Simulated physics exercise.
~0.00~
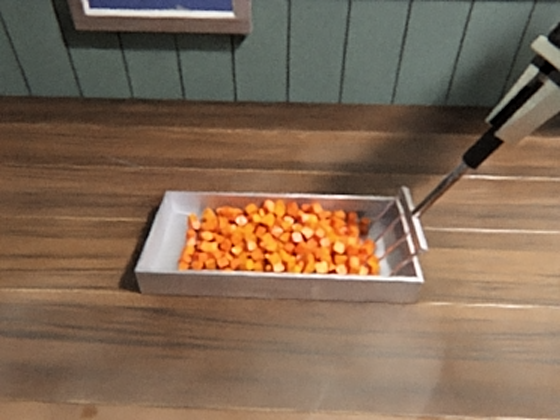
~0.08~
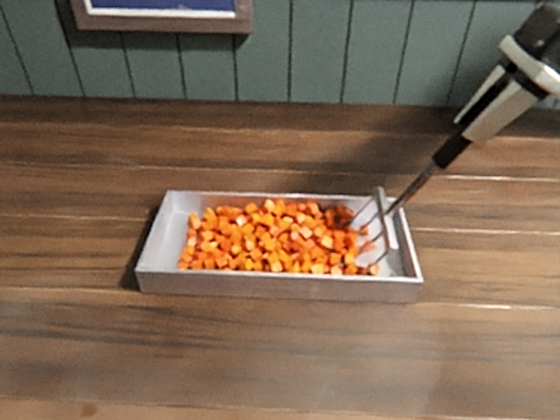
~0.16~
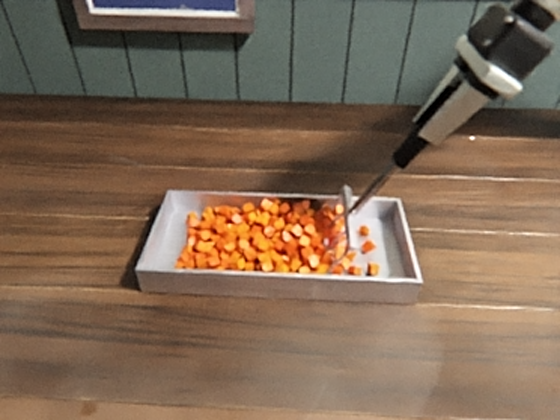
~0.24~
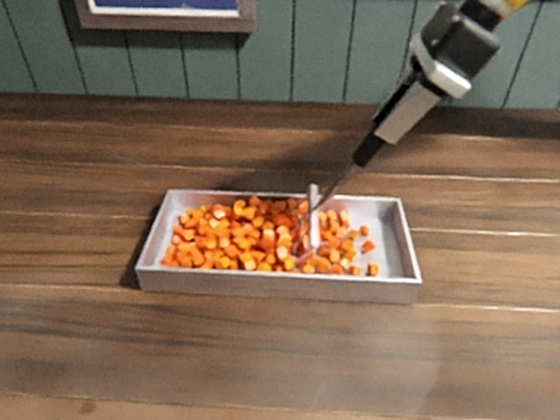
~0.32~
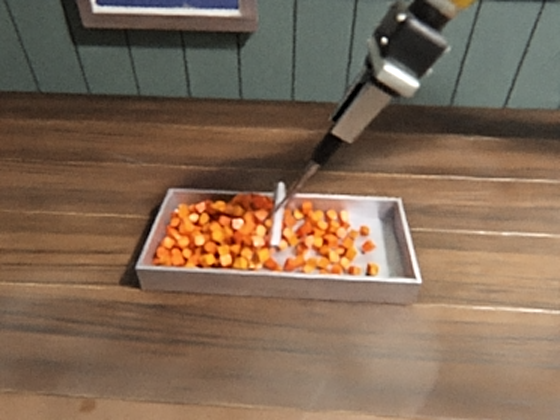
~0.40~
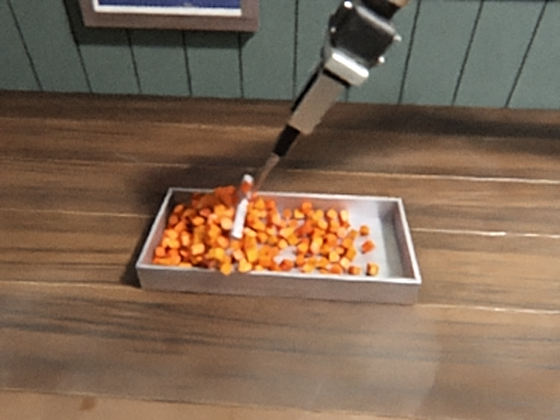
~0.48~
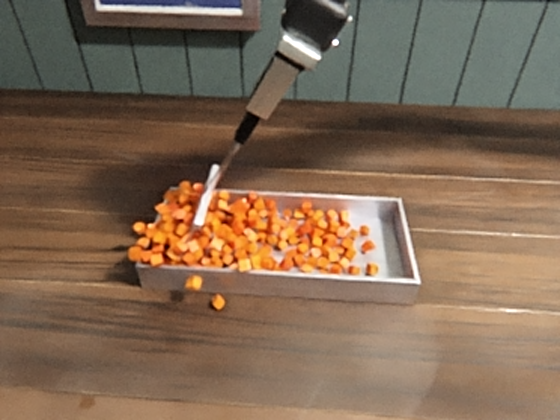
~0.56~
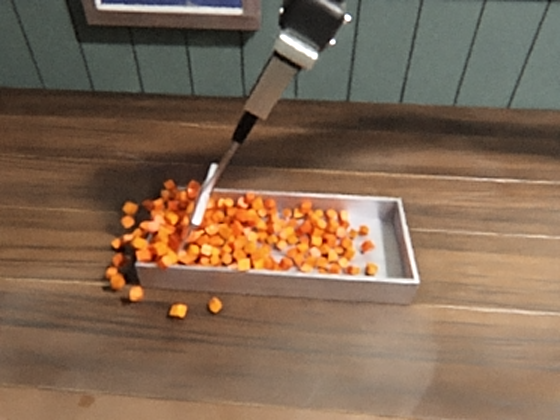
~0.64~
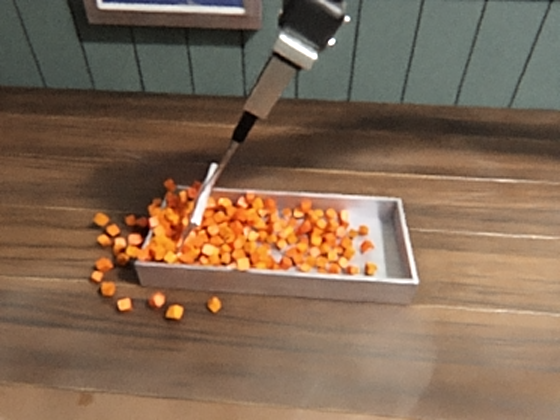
A robot arm dragged a fork leftward through a heap of orange vegetable dice in a shallow trough, piling them up until some spilled over the left end and front onto the wooden table, while most stayed in the trough as the fork stopped.
